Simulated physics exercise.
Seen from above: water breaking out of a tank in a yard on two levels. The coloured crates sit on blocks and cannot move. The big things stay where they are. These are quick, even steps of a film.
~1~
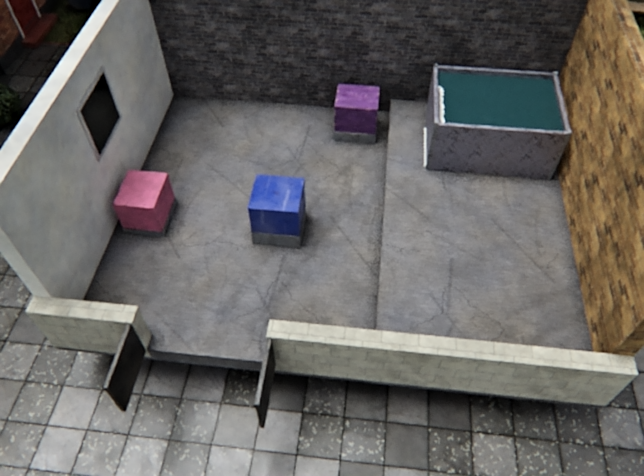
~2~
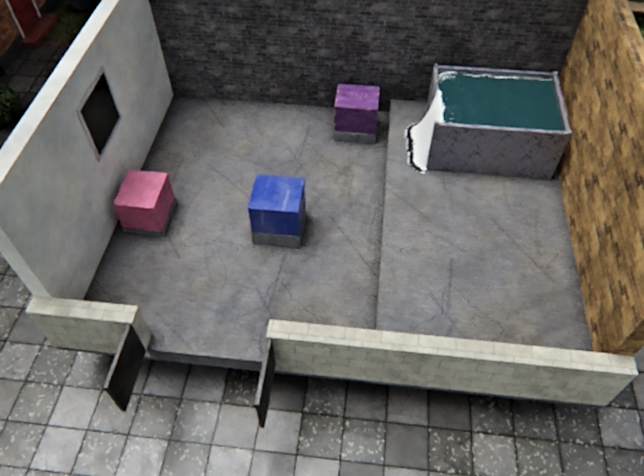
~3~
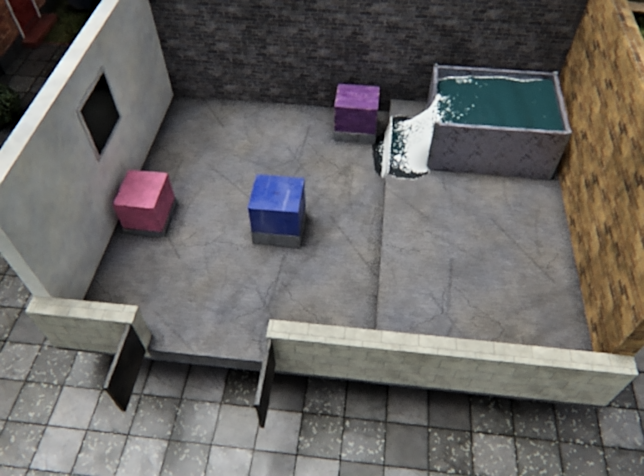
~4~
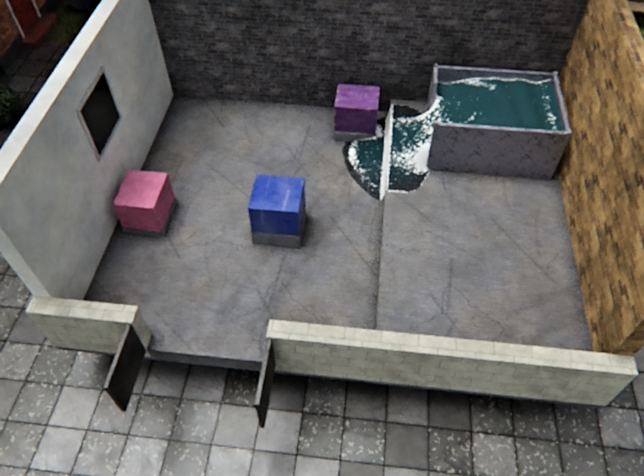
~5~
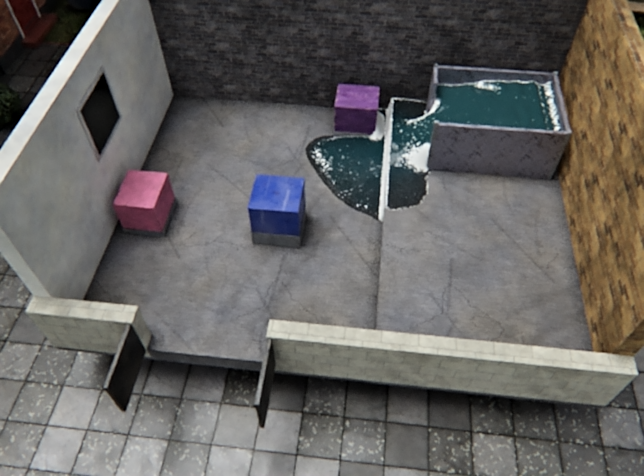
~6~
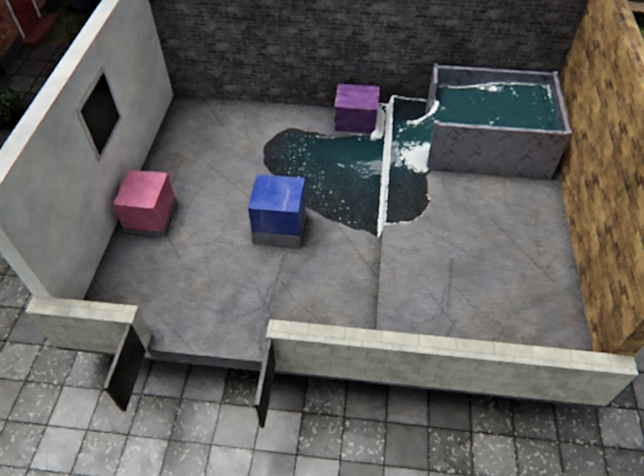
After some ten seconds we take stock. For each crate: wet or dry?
One by one: The purple crate is wetted; the pink crate is wetted; the blue crate escapes dry.
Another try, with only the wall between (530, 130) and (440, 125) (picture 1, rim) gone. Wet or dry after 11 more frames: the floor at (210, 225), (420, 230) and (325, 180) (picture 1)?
In that order: Clear, under water, free of water.
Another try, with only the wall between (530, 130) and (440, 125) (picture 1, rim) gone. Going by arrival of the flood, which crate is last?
The purple-painted one.
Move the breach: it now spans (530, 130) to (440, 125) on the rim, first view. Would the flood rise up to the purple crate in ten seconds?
My reading: The purple crate stays dry.
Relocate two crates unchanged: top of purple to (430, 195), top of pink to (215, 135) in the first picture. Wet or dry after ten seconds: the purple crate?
Then: The purple one escapes it.
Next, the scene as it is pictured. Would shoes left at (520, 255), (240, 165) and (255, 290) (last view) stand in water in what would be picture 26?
In turn: Free of water, under water, covered.
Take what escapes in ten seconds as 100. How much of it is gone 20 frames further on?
Near 10 in a hundred.
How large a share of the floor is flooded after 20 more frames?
Close to 65 %.
A moment on, water covers 40 % of the floor; the purple crate water round its plinth, the pink crate water round its plinth, the blue crate water round its plinth.
Next, water covers 55 % of the floor; the purple crate water round its plinth, the pink crate water round its plinth, the blue crate water round its plinth.
Then, water covers 65 % of the floor; the purple crate water round its plinth, the pink crate water round its plinth, the blue crate water round its plinth.
Later, water covers 70 % of the floor; the purple crate water round its plinth, the pink crate water round its plinth, the blue crate water round its plinth.
In the end, water covers 70 % of the floor; the purple crate was topped, the pink crate was topped, the blue crate stayed above the water.
